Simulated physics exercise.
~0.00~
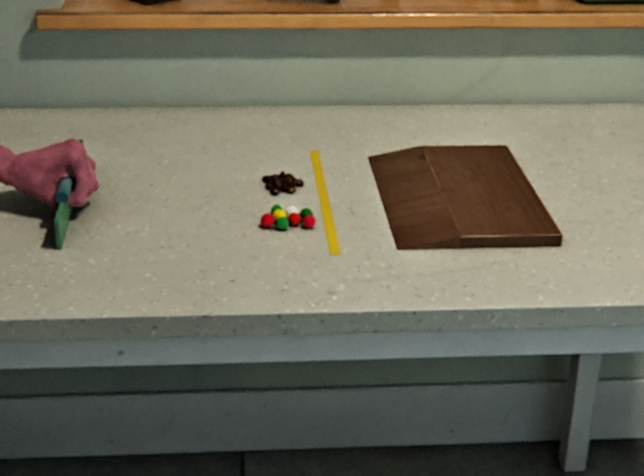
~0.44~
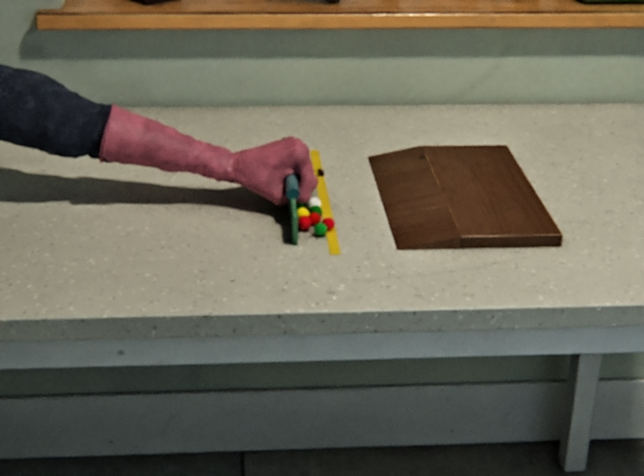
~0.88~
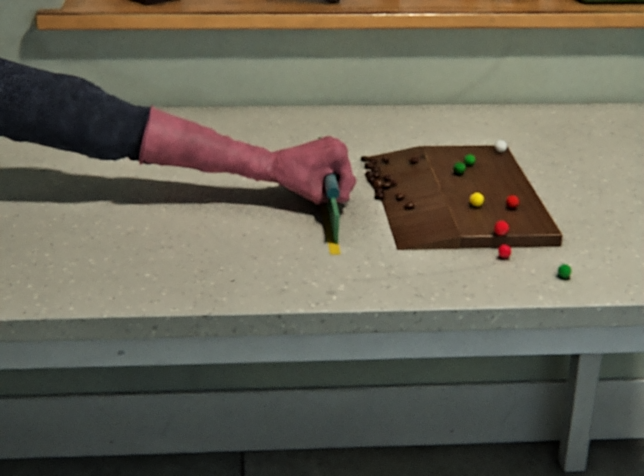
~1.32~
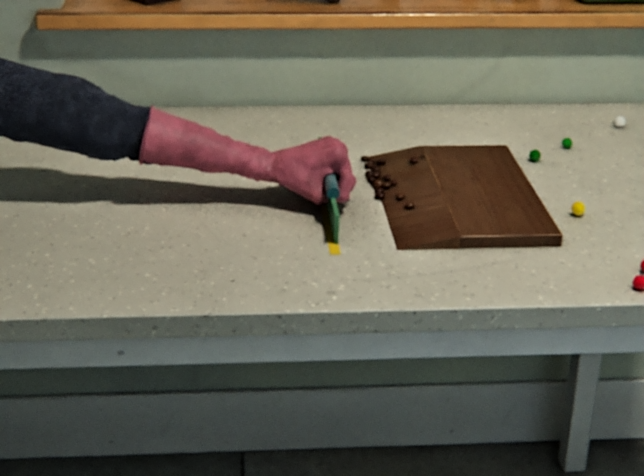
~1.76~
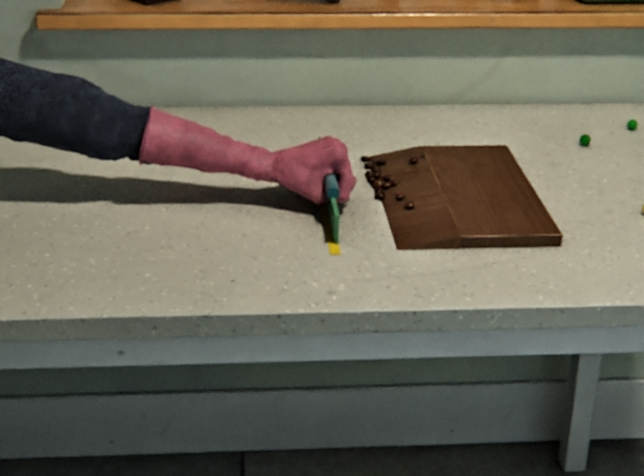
On a speckled tabletop, a hand sweeping two small piles rightward with a scraper, colourful balls rolling over a brown ramp, dark bits staying low.
